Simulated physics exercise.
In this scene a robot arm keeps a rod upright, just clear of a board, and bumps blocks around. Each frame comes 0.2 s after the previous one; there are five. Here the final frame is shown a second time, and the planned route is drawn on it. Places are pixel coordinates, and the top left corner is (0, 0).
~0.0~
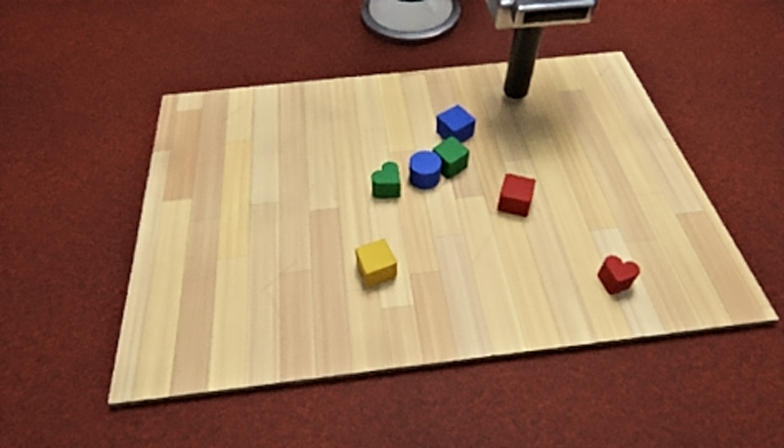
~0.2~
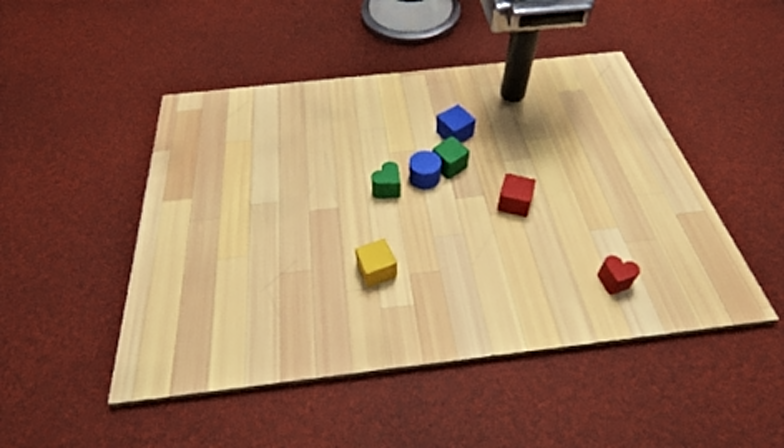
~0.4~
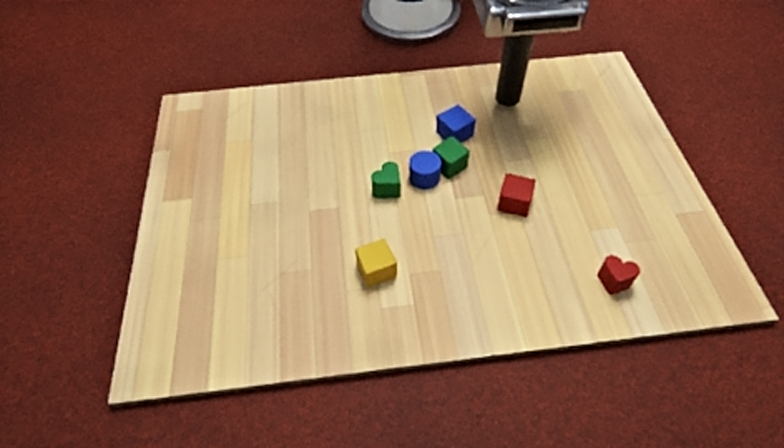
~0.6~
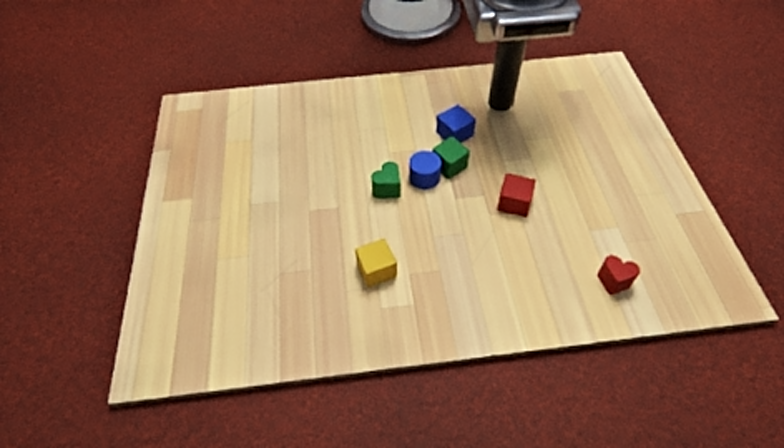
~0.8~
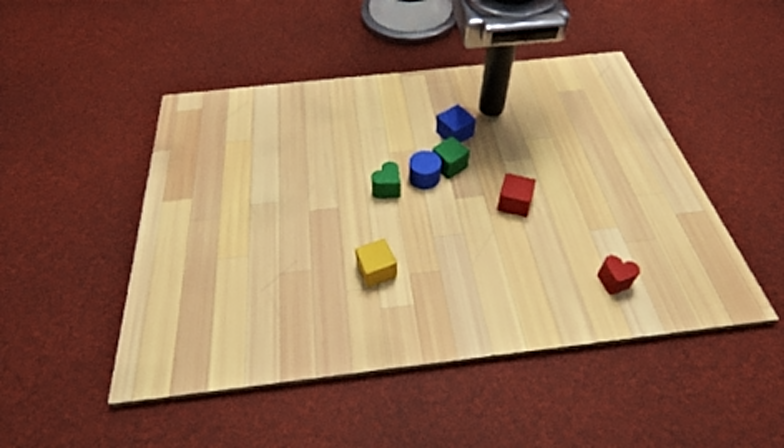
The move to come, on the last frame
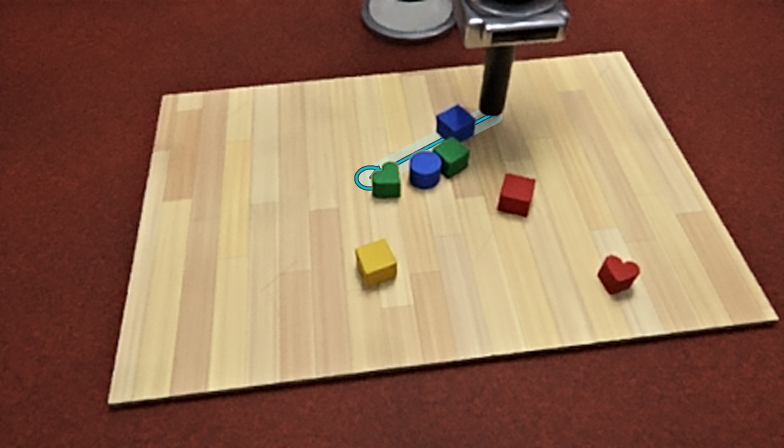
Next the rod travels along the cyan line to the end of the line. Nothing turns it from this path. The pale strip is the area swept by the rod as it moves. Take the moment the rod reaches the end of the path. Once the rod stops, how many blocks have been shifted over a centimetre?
My answer is two.
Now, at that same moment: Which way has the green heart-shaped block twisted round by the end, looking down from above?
From above, the turn goes anticlockwise.
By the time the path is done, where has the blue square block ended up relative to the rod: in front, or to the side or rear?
My prediction: In front.
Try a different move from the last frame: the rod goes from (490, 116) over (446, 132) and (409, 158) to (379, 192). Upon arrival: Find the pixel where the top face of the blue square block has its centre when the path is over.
It ends at (354, 193).
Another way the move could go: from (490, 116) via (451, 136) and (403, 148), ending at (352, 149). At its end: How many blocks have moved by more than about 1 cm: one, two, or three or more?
I expect just one block to be moved by more than 1 cm.
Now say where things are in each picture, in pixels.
In the first frame, rod tip at (516, 91); block tops, green heart-shaped block at (387, 174); blue round block at (425, 162); blue square block at (456, 117).
In the second frame, rod at (513, 94); blocks unchanged.
In the third frame, rod at (508, 98); blocks unchanged.
In the fourth frame, rod at (501, 103); blocks unchanged.
In the fifth frame, rod at (491, 108); green heart-shaped block at (387, 174); blue round block at (425, 162); blue square block at (456, 117).
Path on the board, straight from (490, 116) to (370, 178).
The first path, step by step. One third of the way, rod at (452, 128); blue square block at (429, 130).
Two thirds of the way, rod at (412, 148); blue square block at (386, 150), turned 15° clockwise.
At the end, rod at (370, 171); green heart-shaped block at (383, 184), turned 45° anticlockwise; blue round block in place; blue square block at (339, 166), turned 35° clockwise.
